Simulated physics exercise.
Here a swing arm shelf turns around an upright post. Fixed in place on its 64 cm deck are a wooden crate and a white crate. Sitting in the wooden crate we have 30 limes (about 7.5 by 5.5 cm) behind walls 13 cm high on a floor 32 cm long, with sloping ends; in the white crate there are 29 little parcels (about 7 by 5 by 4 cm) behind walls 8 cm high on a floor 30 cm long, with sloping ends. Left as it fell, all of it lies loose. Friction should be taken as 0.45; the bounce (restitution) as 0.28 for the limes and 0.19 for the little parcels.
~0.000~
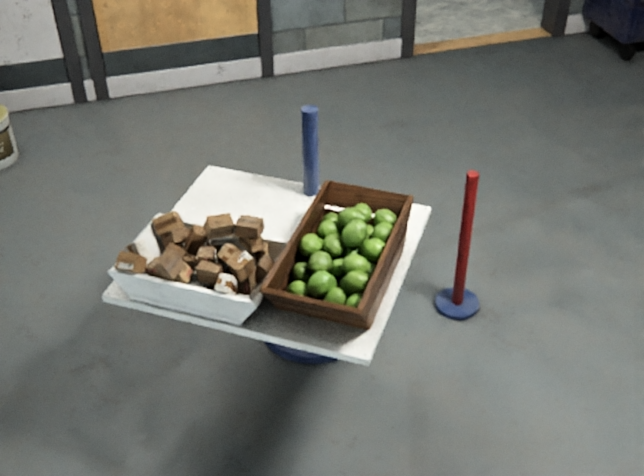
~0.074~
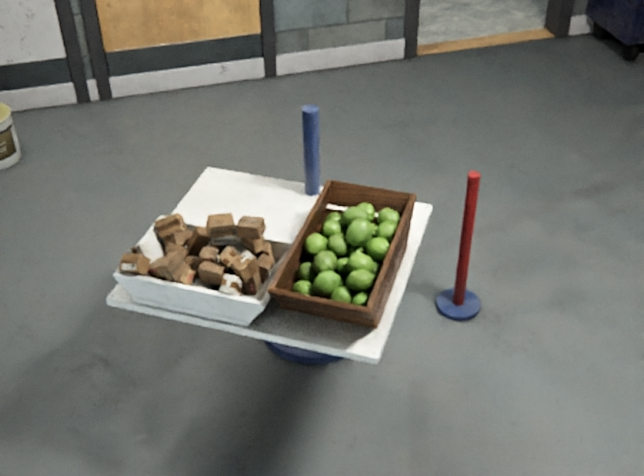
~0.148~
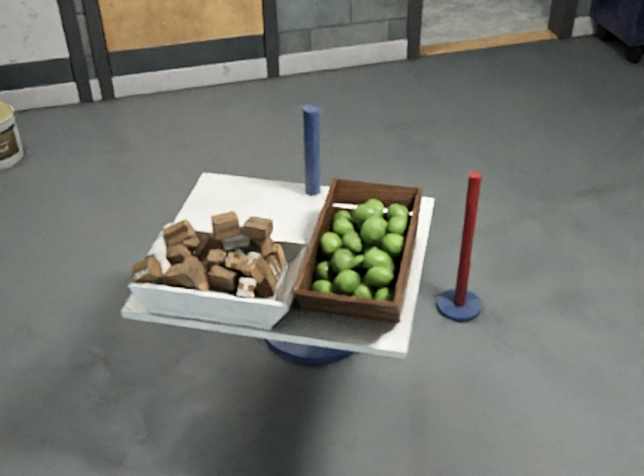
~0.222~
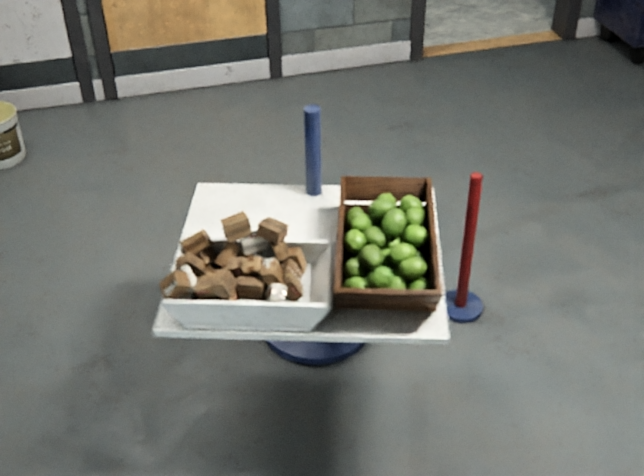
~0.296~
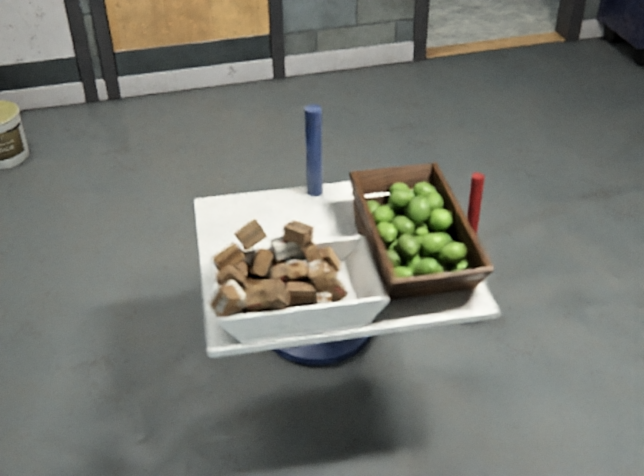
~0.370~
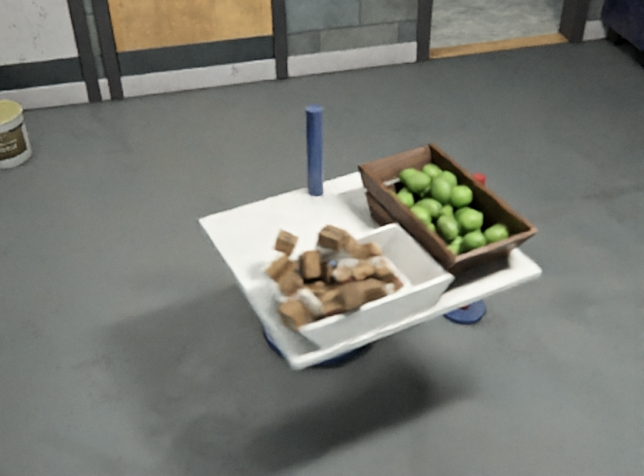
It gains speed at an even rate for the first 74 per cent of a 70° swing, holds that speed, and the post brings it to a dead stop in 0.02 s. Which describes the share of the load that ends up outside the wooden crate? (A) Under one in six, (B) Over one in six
Answer: A.
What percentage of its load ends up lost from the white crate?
For the white crate, 30 percent.
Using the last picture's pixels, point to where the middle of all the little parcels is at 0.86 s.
(448, 258).
After 0.44 s, end of the swing.
After 0.52 s, wooden crate 30 in, 0 out and white crate 25 in, 4 out.
After 0.64 s, wooden crate 30 in, 0 out and white crate 23 in, 6 out.
After 0.86 s, wooden crate 30 in, 0 out and white crate 22 in, 7 out.
Outcome (at 1.30 s), wooden crate 30 in, 0 out and white crate 21 in, 8 out. Asked share, 0 of 30, 0 per cent.
